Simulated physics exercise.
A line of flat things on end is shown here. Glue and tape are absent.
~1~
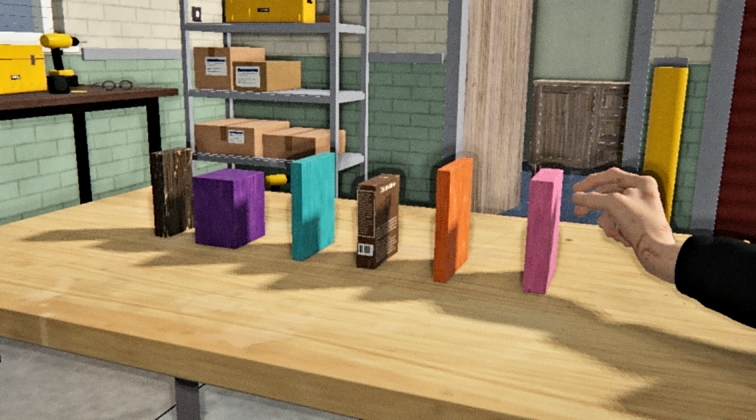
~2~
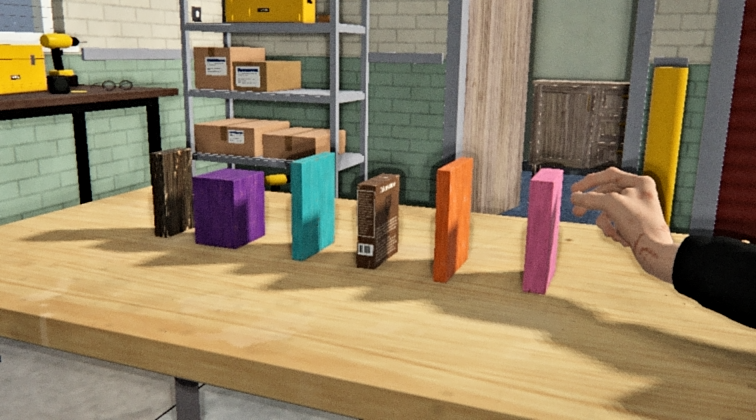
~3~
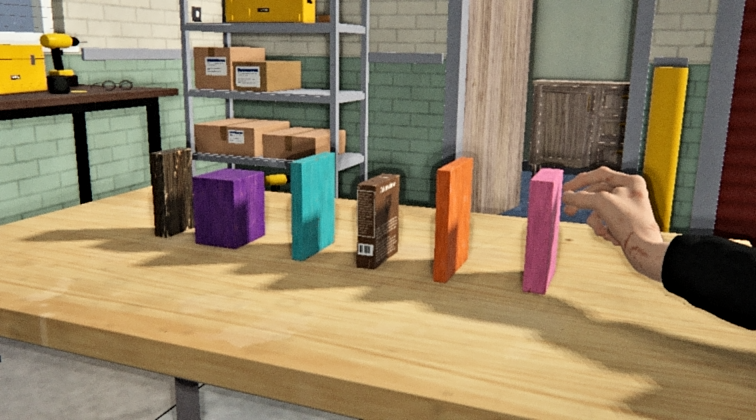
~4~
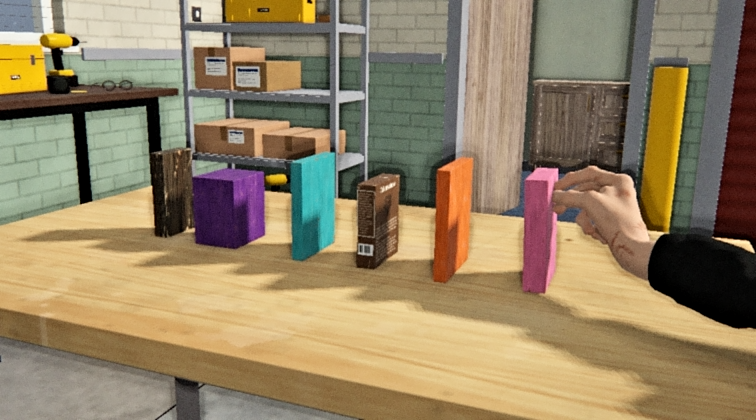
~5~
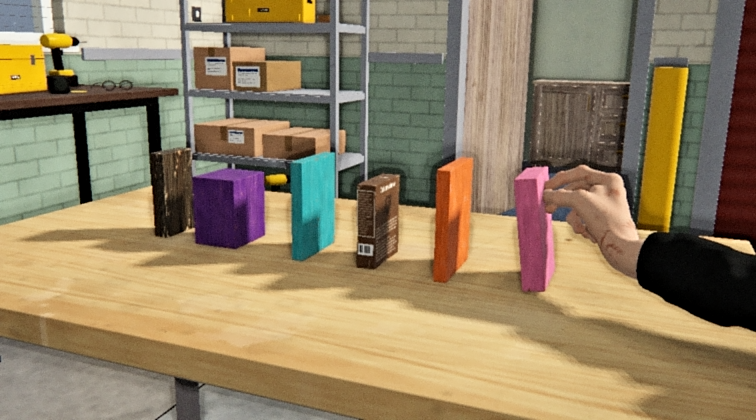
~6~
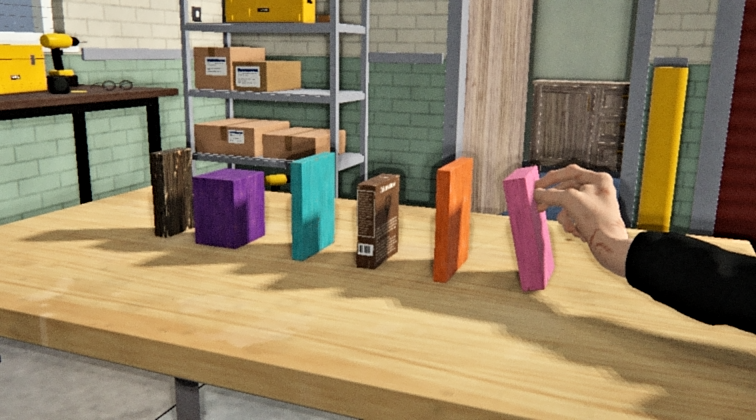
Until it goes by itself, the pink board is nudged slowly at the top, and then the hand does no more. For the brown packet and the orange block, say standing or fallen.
Brown packet: Fallen; orange block: Fallen.
Then, 0.30 s later than the last frame, pink board 62° over; orange block tilted by 22° near (433, 217).
Then, 0.50 s later than the last frame, pink board 81° over; orange block tilted by 69° near (392, 238); brown packet on its side near (349, 238); turquoise board tilted by 24°.
Then, 0.60 s later than the last frame, pink board 81° over; orange block tilted by 70° near (390, 238); brown packet on its side near (347, 247); turquoise board tilted by 39°.
When it is over, lying over on the table, orange block, brown packet and turquoise board; purple block as before. End places, in pixels of the last picture, brown packet near (347, 246), orange block near (391, 238).
